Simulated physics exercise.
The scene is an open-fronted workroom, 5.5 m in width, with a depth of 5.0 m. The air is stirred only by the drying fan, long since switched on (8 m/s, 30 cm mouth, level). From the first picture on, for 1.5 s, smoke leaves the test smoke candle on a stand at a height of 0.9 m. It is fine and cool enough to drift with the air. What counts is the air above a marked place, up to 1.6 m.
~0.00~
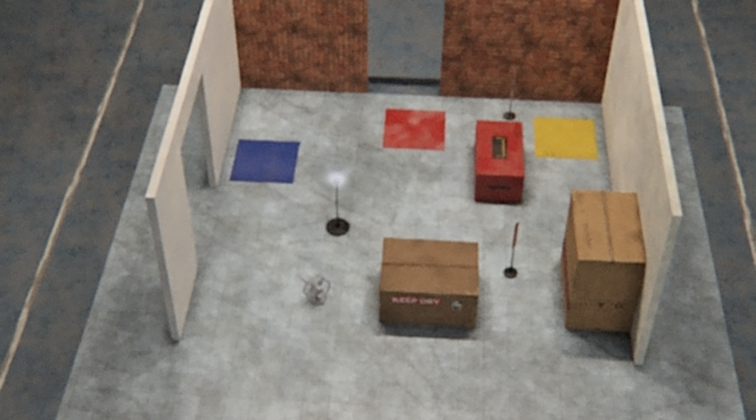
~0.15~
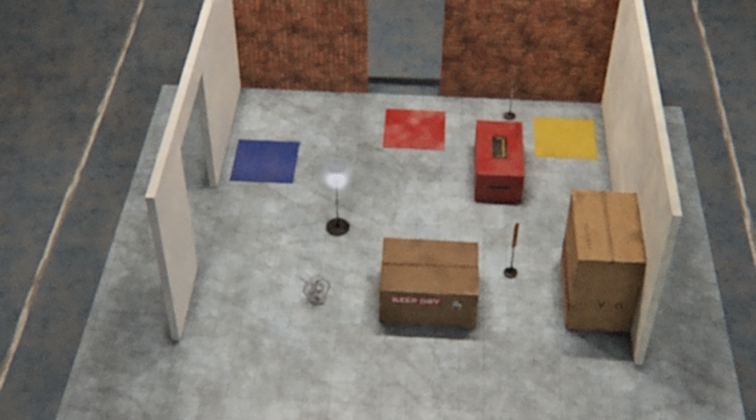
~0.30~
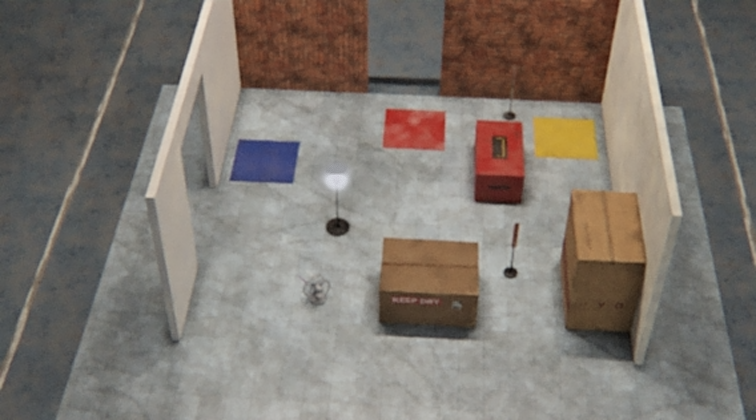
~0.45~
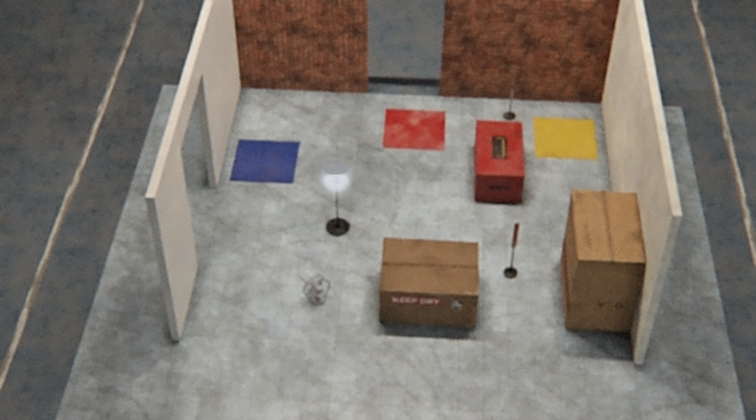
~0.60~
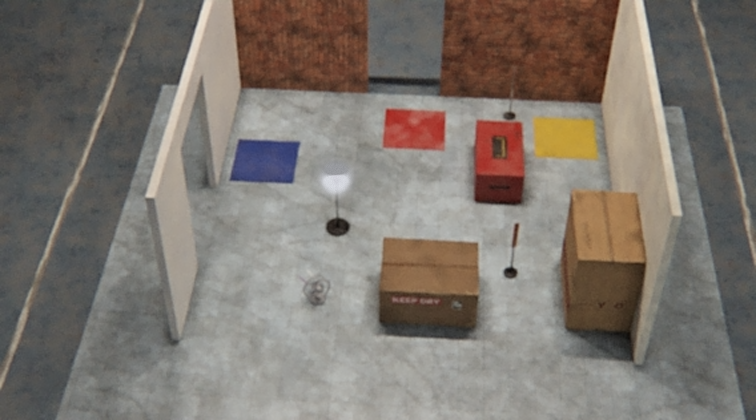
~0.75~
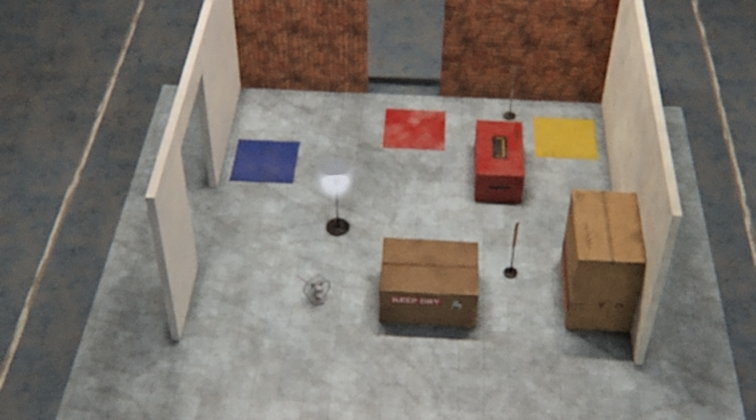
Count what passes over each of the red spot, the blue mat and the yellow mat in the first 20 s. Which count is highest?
Most passes over blue.
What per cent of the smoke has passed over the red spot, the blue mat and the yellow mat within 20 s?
Roughly 5 % red, 30 % blue, 5 % yellow.
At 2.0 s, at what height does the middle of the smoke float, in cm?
About 80 cm.
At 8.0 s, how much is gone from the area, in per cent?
Some 15 per cent.
By 2.0 s, 0 % has passed over the red spot, 0 % over the blue mat and 0 % over the yellow mat; 0 % has left the area, and the middle of the rest is near (331, 183).
By 4.0 s, 0 % has passed over the red spot, 0 % over the blue mat and 0 % over the yellow mat; 0 % has left the area, and the middle of the rest is near (322, 197).
By 8.0 s, 0 % has passed over the red spot, 8 % over the blue mat and 0 % over the yellow mat; 16 % has left the area, and the middle of the rest is near (284, 219).
By 20.0 s, 5 % has passed over the red spot, 31 % over the blue mat and 6 % over the yellow mat; 71 % has left the area, and the middle of the rest is near (530, 46).
